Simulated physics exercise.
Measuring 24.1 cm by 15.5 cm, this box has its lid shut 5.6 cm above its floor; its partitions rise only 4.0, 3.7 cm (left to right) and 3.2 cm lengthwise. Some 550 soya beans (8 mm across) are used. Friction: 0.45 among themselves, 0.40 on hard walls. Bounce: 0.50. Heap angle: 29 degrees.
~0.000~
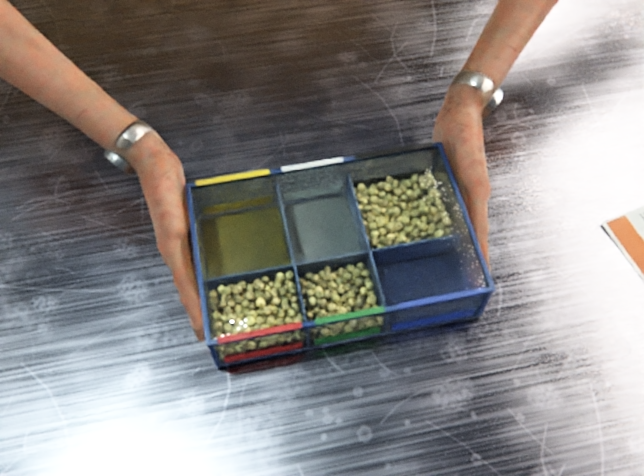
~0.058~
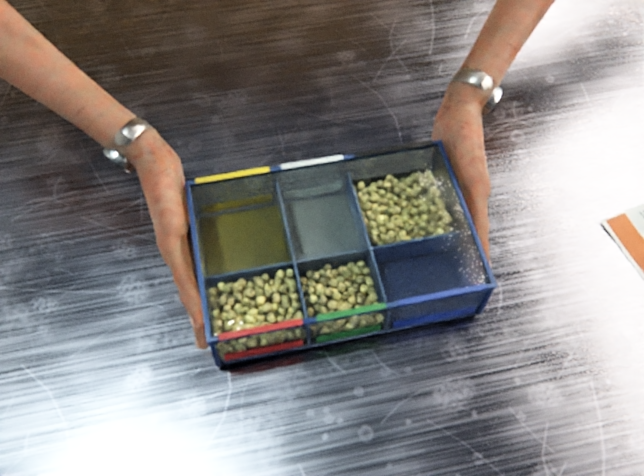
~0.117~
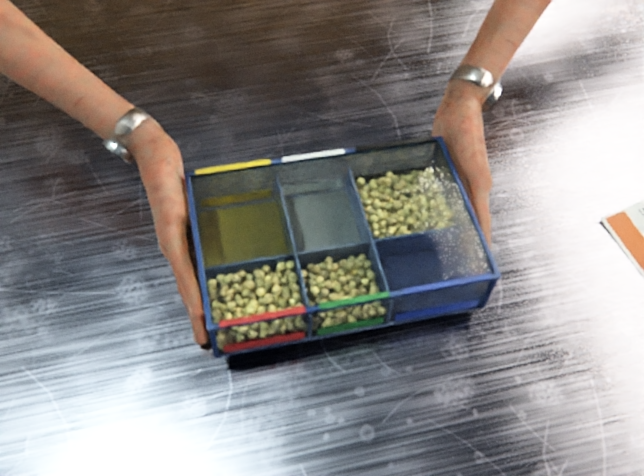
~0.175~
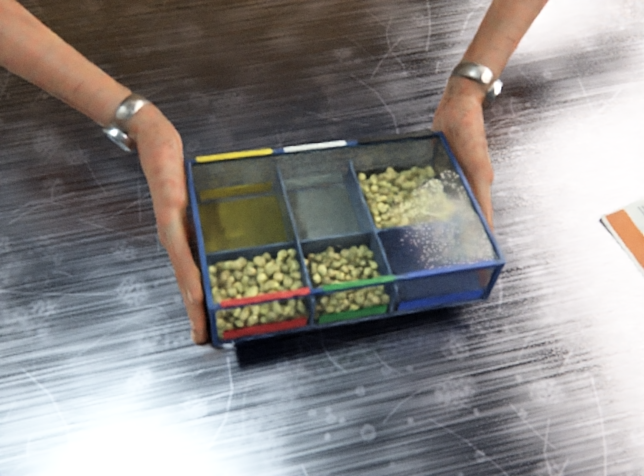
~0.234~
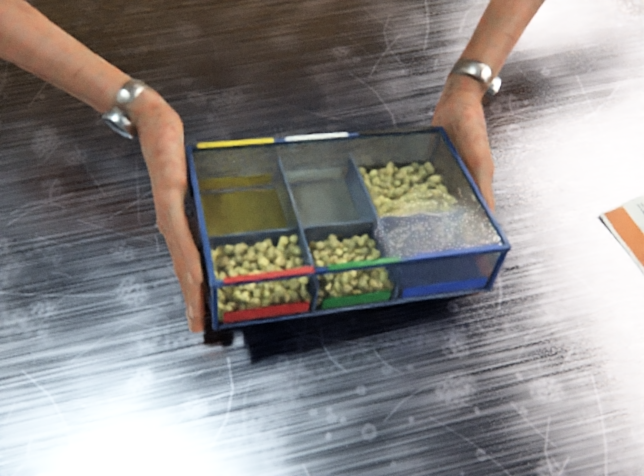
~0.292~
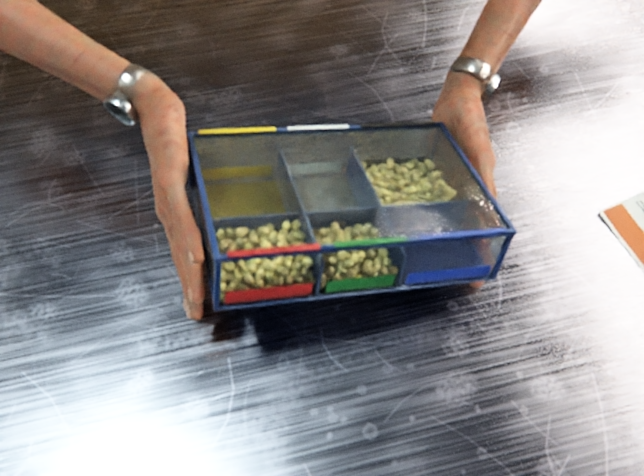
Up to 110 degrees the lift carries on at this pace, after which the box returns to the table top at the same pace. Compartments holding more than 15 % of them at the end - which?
Red: Fails to beat the threshold, blue: Fails to beat the threshold, green: Fails to beat the threshold, yellow: Fails to beat the threshold, white: Beats the threshold, black: Beats the threshold.
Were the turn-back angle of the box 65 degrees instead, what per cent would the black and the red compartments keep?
With that change it's black at 45 per cent and red at 25 per cent.
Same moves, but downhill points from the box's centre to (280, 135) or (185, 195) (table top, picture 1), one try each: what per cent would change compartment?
Roughly 60 % for the first direction, roughly 55 % for the second.
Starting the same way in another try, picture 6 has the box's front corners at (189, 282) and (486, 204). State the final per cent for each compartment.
By the end, red has 0%, blue has 0%, green has 0%, yellow has 40%, white has 20% and black has 40%.
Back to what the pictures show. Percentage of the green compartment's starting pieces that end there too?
Around 0 percent stays put.
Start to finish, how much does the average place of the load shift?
I'd put it at close to 7.0 cm.
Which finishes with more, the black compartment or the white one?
Result: Black has more.
After 1.39 s, tilt 110 degrees; red 10 %, green 5 %, yellow 10 %, white 15 %, black 55 %.
Then, at 2.12 s, tilt 48 degrees; yellow 10 %, white 25 %, black 65 %.
After 2.88 s, tilt 0 degrees; yellow 10 %, white 25 %, black 65 %.
By 3.4 s all is still; red 0 %, blue 0 %, green 0 %, yellow 10 %, white 25 %, black 65 %.
